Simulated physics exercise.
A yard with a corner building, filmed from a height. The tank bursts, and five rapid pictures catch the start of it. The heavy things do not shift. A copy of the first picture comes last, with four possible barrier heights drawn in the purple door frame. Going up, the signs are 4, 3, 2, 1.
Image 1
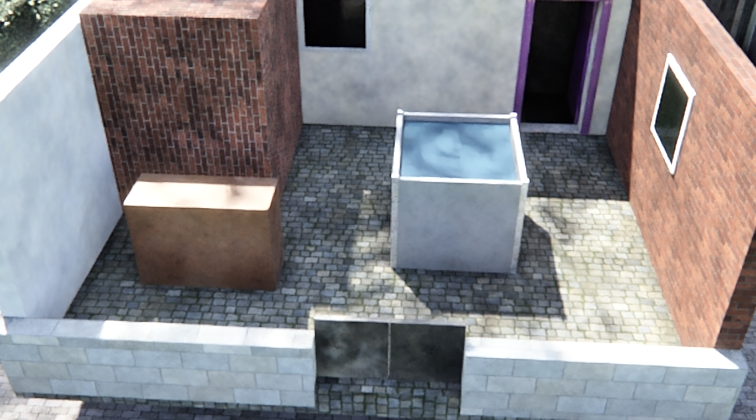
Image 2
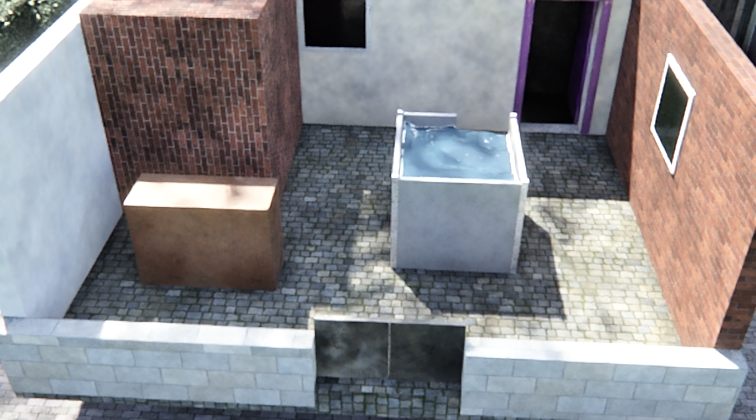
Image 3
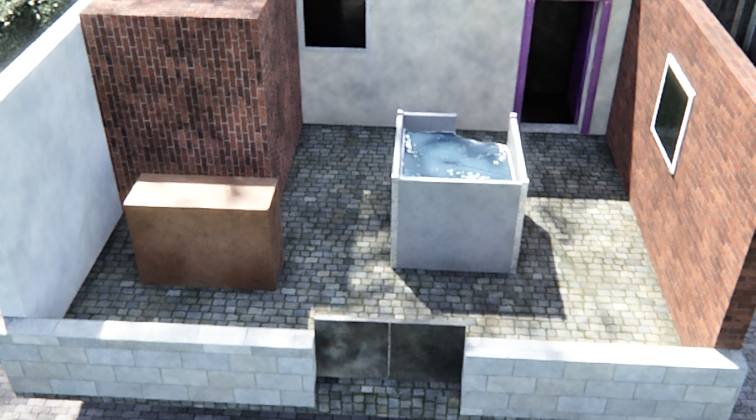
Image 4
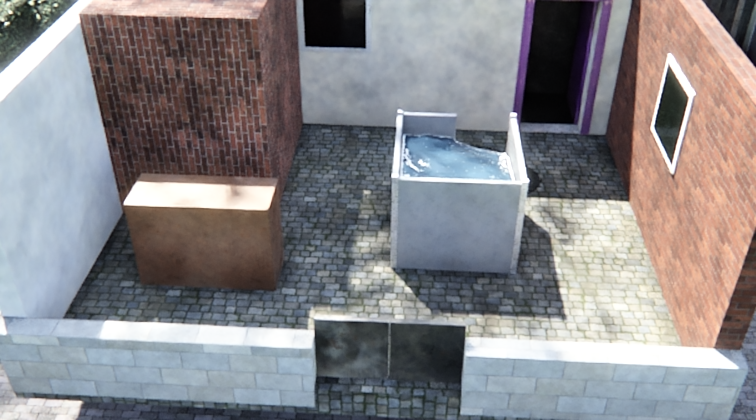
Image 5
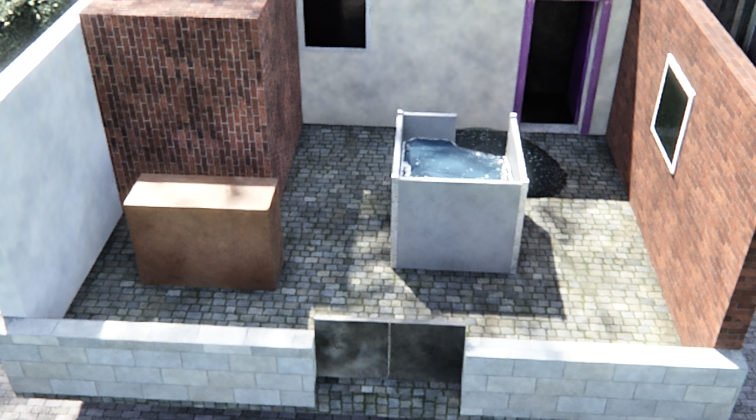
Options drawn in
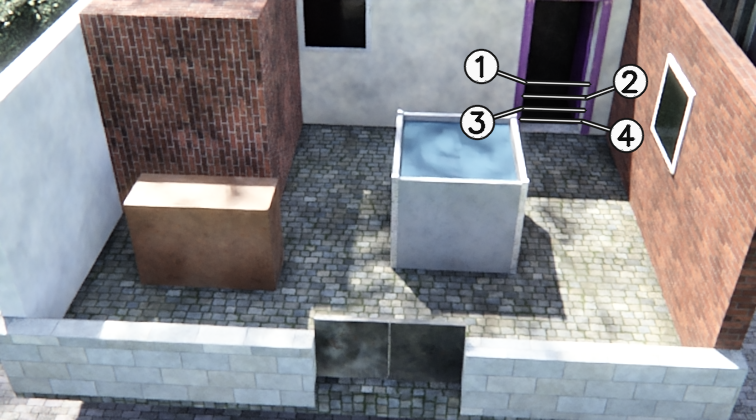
A pale square tank brimming with blue water stands right of centre in a cobbled, walled yard, seen from high above. A brown block sits before a red-brick corner building on the left, with a purple doorway behind, a brick wall right and a shut dark gate in front. The still water churns and lowers as part of the rear side opens, and a dark wet patch spreads behind, the camera unmoving.
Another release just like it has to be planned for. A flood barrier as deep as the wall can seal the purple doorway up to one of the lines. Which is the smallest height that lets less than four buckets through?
I would pick mark 3.
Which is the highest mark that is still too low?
It is 4.
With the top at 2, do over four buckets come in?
No.
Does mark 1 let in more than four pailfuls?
No.
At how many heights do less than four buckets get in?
Three of them.
On the marked copy, 1 at (557, 83); 2 at (555, 96); 3 at (553, 109); 4 at (551, 120); from the bottom up 4, 3, 2, 1.
With 1, nothing gets over.
With 2, nothing gets over.
With 3, a splash gets over, under a bucket.
With 4, about 11 bucketfuls get in.
